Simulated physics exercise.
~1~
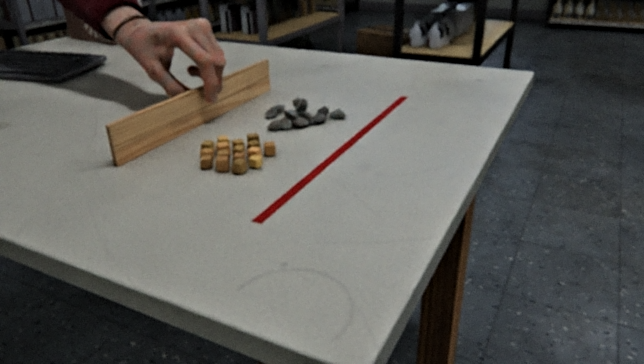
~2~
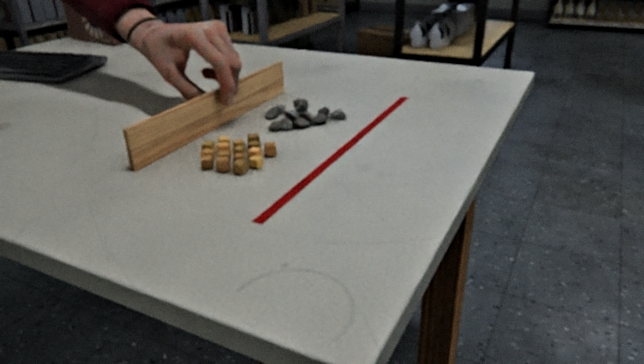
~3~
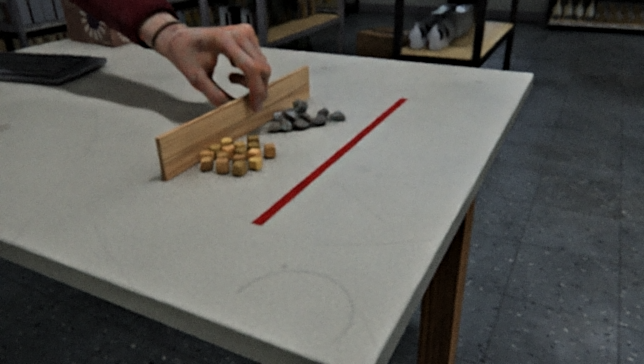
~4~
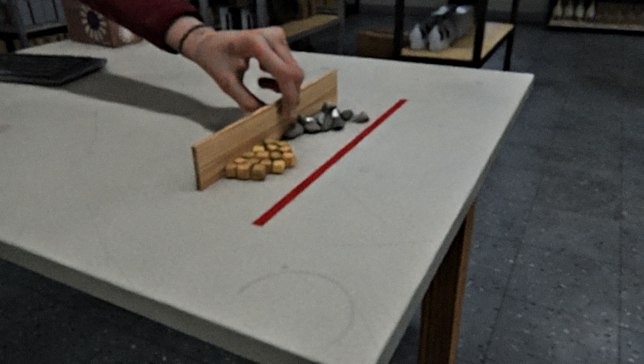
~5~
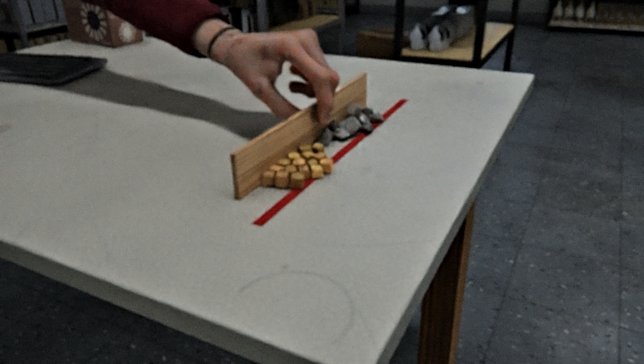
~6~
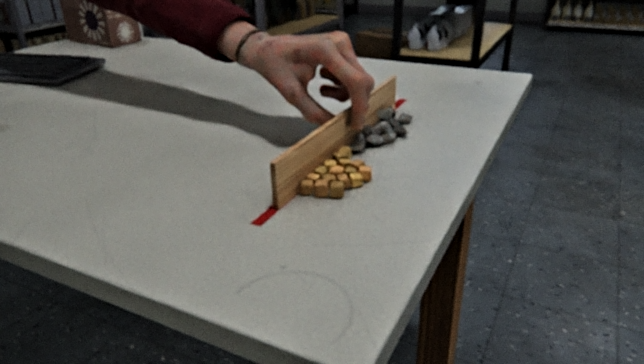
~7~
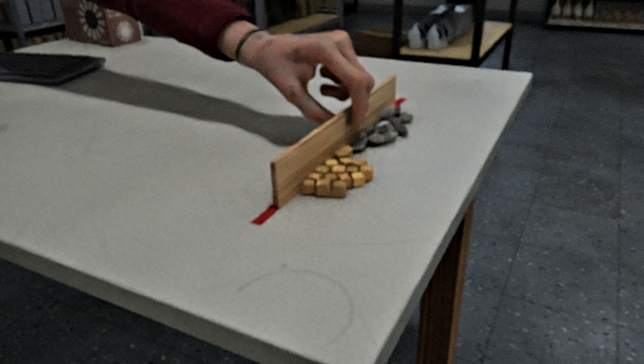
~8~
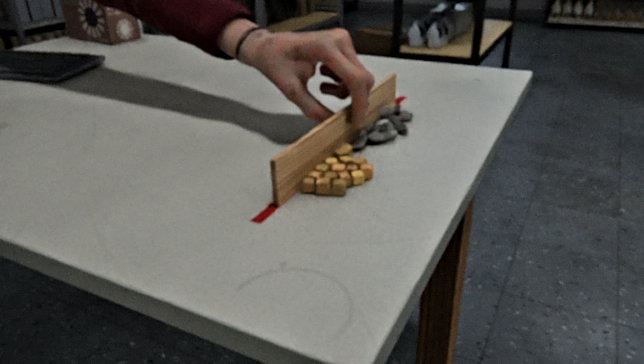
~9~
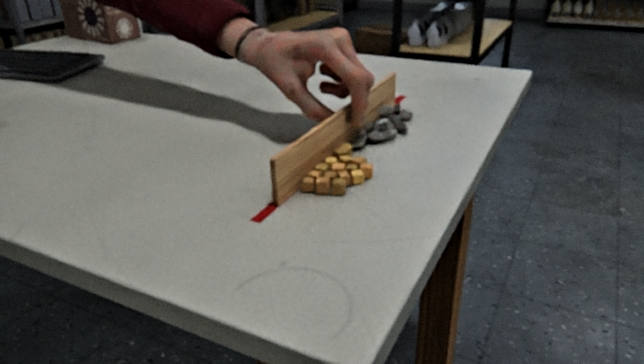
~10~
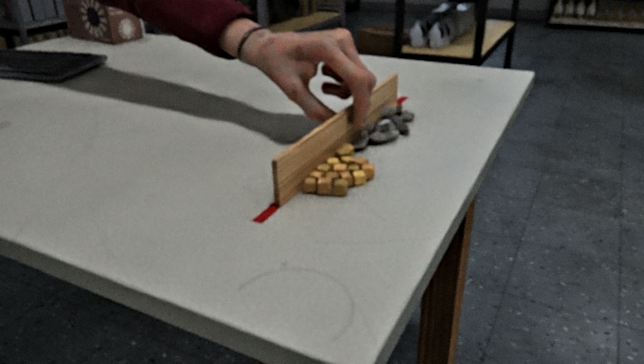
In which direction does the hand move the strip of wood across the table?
The hand moves the strip of wood to the right, toward the red line.
